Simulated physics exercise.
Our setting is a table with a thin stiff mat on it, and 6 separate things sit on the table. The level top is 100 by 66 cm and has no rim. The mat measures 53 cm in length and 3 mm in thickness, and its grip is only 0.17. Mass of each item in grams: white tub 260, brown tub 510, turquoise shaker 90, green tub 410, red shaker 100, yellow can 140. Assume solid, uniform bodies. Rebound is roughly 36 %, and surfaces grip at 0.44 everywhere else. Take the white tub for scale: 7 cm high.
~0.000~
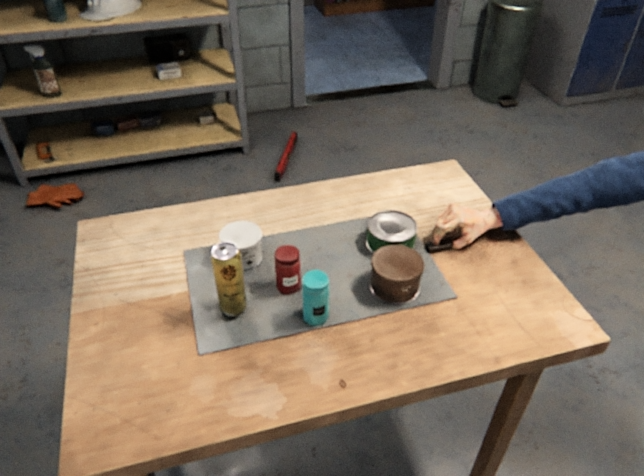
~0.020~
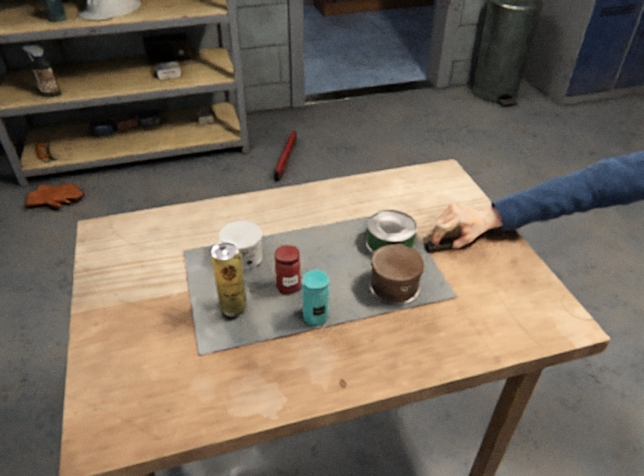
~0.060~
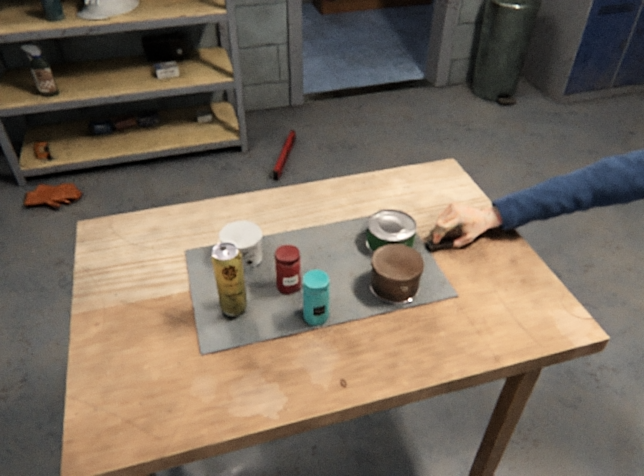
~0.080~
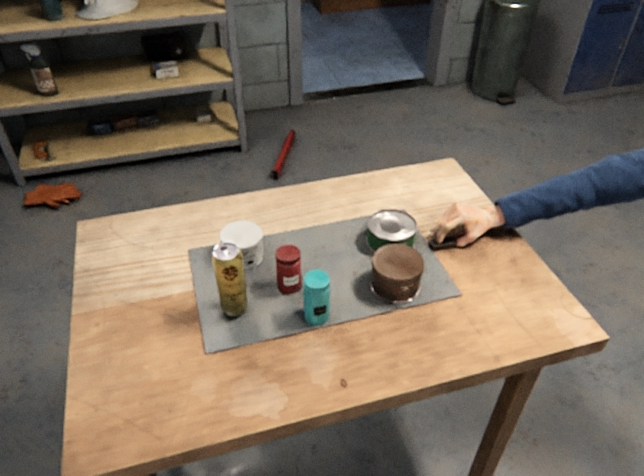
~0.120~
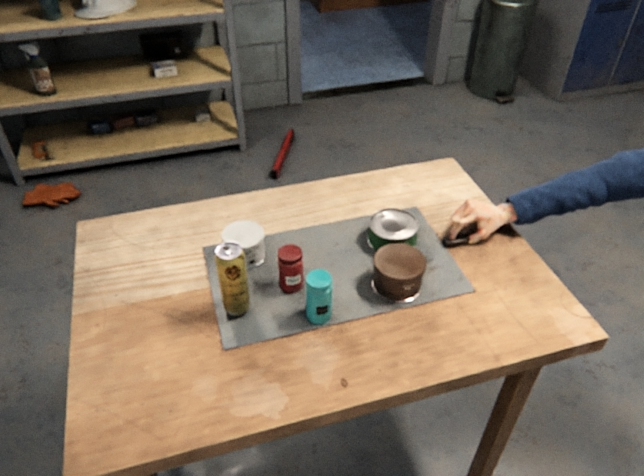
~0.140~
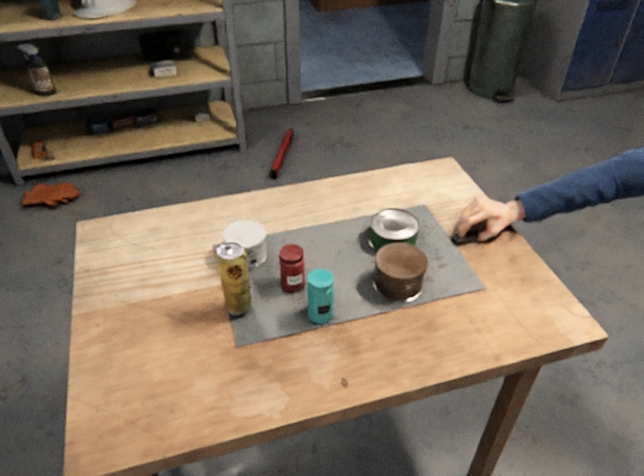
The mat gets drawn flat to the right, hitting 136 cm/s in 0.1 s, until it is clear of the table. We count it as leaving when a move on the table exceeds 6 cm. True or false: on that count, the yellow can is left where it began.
True.
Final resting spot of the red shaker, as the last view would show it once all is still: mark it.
It ends up at about (318, 264).
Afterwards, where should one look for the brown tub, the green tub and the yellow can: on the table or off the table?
Brown tub: Goes out of bounds; green tub: Goes out of bounds; yellow can: Stays in bounds.
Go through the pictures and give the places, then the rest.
In the first frame, mat out by 0 cm; yellow can (230, 281); white tub (242, 246).
In the second frame, mat out by 0 cm; turquoise shaker (316, 298); green tub (391, 234).
In the third frame, mat out by 0 cm; red shaker (288, 270); white tub (242, 245).
In the fourth frame, mat out by 1 cm; brown tub (396, 273); turquoise shaker (317, 298).
In the fifth frame, mat out by 4 cm; green tub (393, 232); red shaker (291, 269).
In the sixth frame, mat out by 7 cm; yellow can (235, 281); white tub (245, 245).
After 0.34 s, mat out by 34 cm; yellow can leaning 4° near (247, 278); turquoise shaker leaning 4°; red shaker leaning 5°.
After 0.64 s, mat out by 75 cm; yellow can slid 3 cm near (244, 280); turquoise shaker leaning 26°; brown tub slid 30 cm.
After 0.94 s, mat out by 99 cm; brown tub and green tub now off the table; yellow can slid 3 cm near (244, 280); turquoise shaker on its side.
After 1.14 s, mat out by 99 cm; yellow can slid 3 cm near (244, 280); turquoise shaker on its side; red shaker slid 6 cm.
By the end (1.4 s), off the table, brown tub and green tub; tipped over on the table, turquoise shaker; not toppled but over 6 cm from the start, red shaker; the other 2 in place, give or take 6 cm. Seen from the same camera at the end, yellow can near (244, 280).
